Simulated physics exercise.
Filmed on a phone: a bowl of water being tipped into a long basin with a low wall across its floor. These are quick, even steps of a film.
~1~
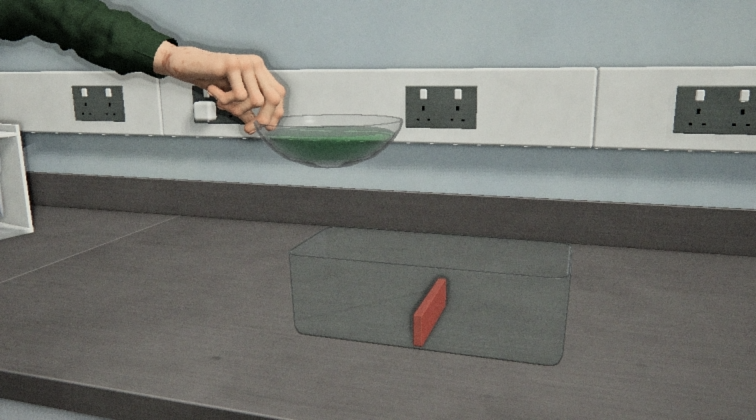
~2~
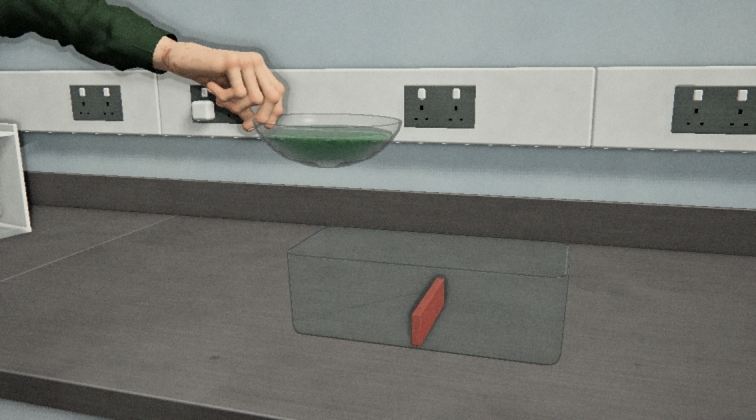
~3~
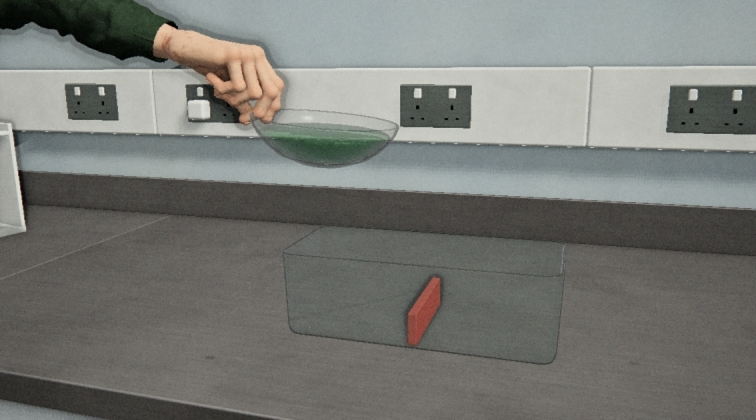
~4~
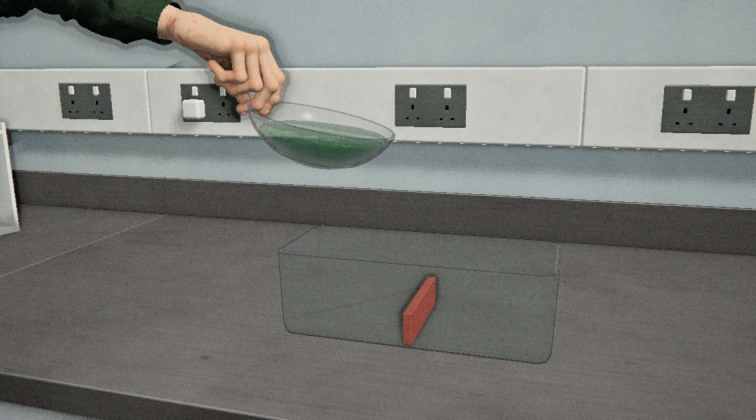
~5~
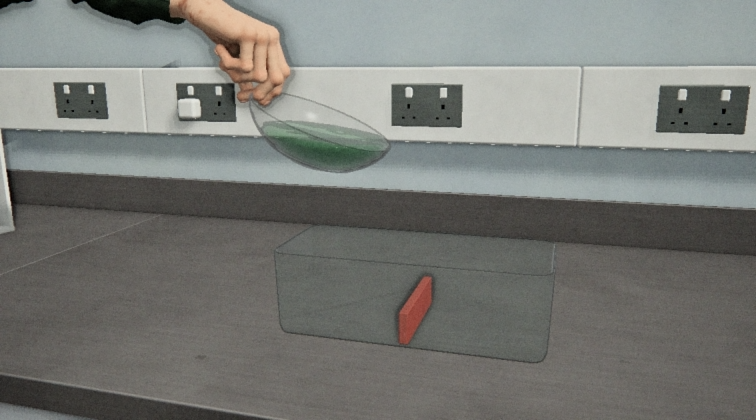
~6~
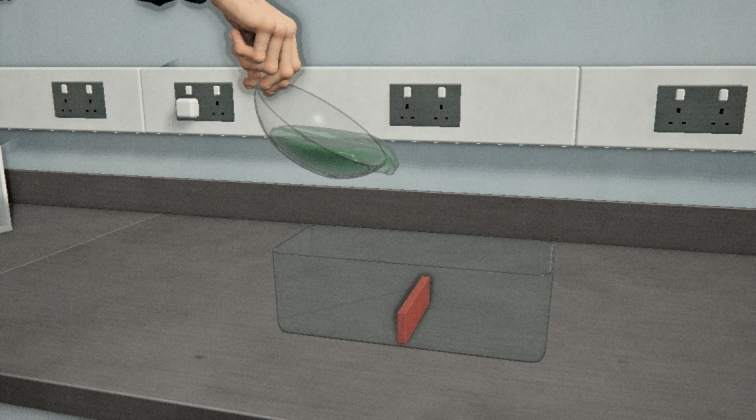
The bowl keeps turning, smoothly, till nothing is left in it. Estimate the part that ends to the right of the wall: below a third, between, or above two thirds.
In the end from a third to two thirds is right of the wall.
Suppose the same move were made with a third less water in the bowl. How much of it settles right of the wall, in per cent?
Some 50 per cent.
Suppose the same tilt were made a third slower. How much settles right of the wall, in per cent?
It comes to 65 per cent or so.
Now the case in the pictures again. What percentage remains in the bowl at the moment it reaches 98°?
Roughly 0 in a hundred.
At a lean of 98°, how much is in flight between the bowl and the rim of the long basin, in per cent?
About 0 per cent.
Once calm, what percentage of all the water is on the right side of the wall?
Some 55 per cent.
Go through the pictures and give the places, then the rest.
In the first frame, tilt 0°; pouring edge (400, 123); surface from (272, 131) to (394, 134); the long basin's rim runs from (309, 240) to (571, 261); the wall's top is at (431, 297).
In the second frame, tilt 2°; pouring edge (399, 125); surface from (271, 129) to (392, 134).
In the third frame, tilt 6°; pouring edge (396, 130); surface from (268, 126) to (390, 138).
In the fourth frame, tilt 13°; pouring edge (392, 139); surface from (266, 123) to (388, 141).
In the fifth frame, tilt 22°; pouring edge (387, 152); surface from (269, 123) to (384, 143); 1 per cent is over the edge.
In the sixth frame, tilt 34°; pouring edge (382, 166); surface from (277, 127) to (368, 148); 13 per cent is over the edge.
A moment on, the bowl is tipped on its side and 0 per cent is still to pour, 37 is left of the wall and 61 right of it.
Next, the bowl is tipped right over and 0 per cent is still to pour, 40 is left of the wall and 54 right of it.
Then the bowl is tipped right over and 0 per cent is still to pour, 42 is left of the wall and 55 right of it.
Later the bowl is tipped right over and 0 per cent is still to pour, 42 is left of the wall and 55 right of it.
At rest 42 per cent lies left of the wall, 55 right of it and 3 outside.
